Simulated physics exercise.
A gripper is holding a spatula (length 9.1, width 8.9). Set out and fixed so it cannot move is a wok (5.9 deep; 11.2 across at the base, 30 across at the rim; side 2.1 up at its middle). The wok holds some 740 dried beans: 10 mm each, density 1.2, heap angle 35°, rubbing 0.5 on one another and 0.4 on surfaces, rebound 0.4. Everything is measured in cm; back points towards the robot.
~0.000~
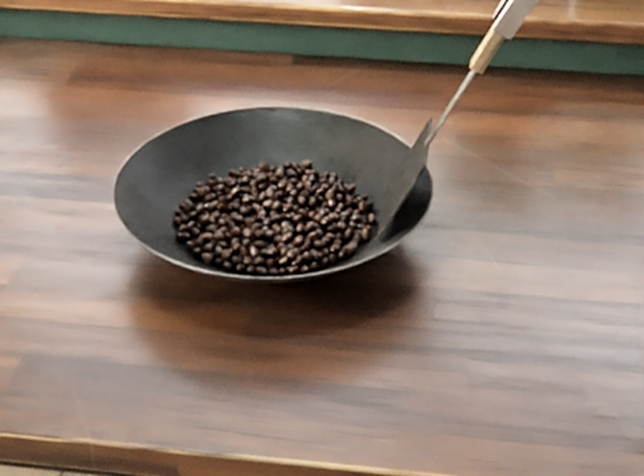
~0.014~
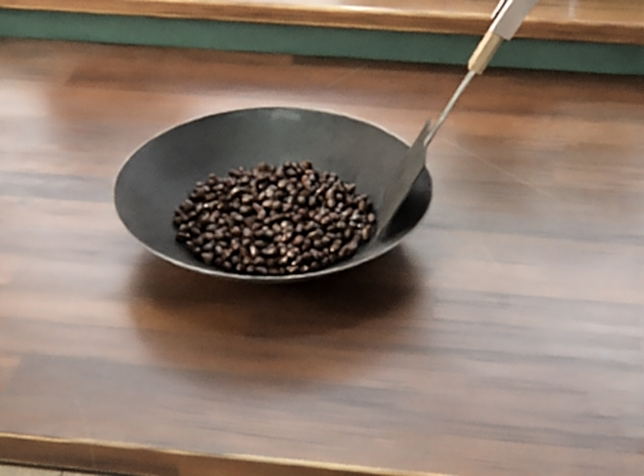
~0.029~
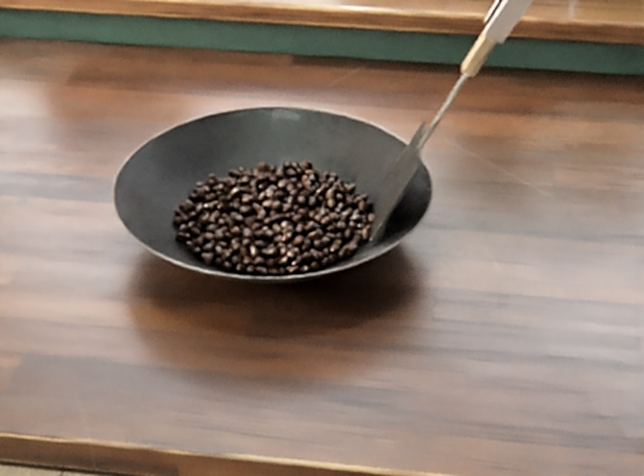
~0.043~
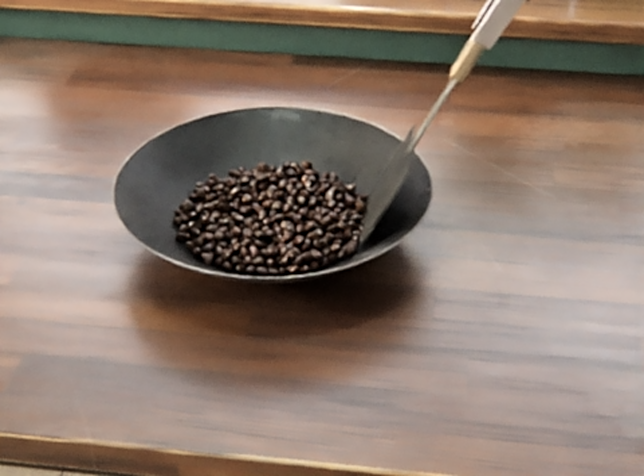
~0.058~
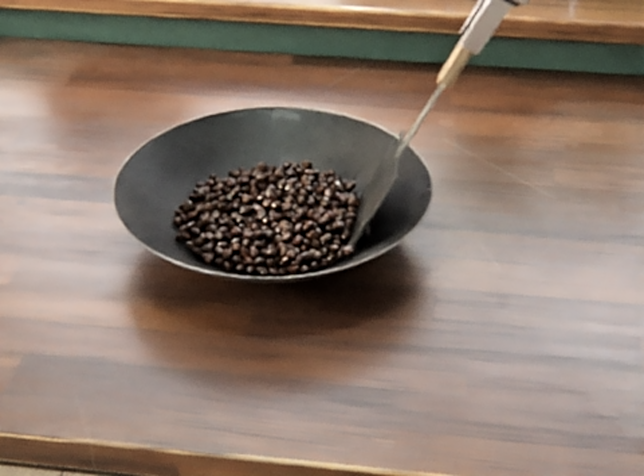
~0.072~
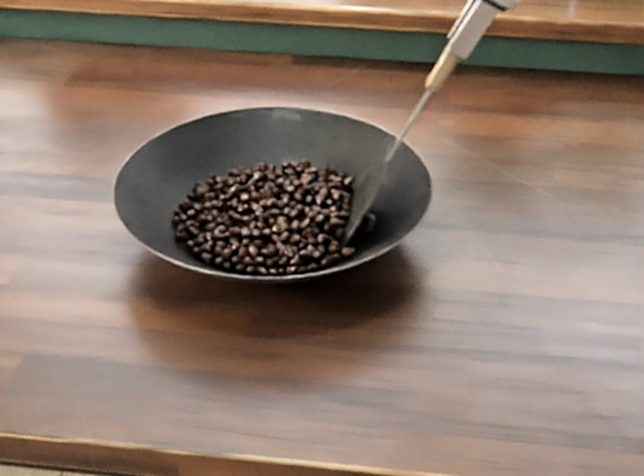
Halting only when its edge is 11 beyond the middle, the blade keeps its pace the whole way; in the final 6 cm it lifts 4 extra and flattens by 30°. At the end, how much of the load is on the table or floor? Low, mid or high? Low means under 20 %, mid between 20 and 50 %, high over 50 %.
Mid.
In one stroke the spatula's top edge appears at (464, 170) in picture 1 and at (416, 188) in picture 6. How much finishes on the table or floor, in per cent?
My guess would be close to 35 per cent.
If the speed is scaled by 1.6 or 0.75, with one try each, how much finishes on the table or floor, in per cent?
About 45 and 25 per cent.
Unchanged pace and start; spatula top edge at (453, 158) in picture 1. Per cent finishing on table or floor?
About 30%.
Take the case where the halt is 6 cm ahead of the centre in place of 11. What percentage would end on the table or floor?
It would come to roughly 0 percent.
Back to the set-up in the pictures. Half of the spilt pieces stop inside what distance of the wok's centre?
The answer is around 26 cm.
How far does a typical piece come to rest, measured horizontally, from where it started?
I'd estimate close to 8 centimetres.
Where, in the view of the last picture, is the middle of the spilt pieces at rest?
My best guess is near (29, 216).
After 0.17 s, sloping 64°, highest piece 5 above the table; 739 in the wok.
After 0.26 s, sloping 57°, highest piece 8 above the table; 729 in the wok, 10 on the blade or in flight.
After 0.51 s, sloping 34°, highest piece 7 above the table; 493 in the wok, 215 on the table or floor, 31 on the blade or in flight.
After 1.56 s, sloping 34°, highest piece 7 above the table; 493 in the wok, 246 on the table or floor.
At rest, 493 in the wok, 246 on the table or floor. That is 33 % on the table or floor.
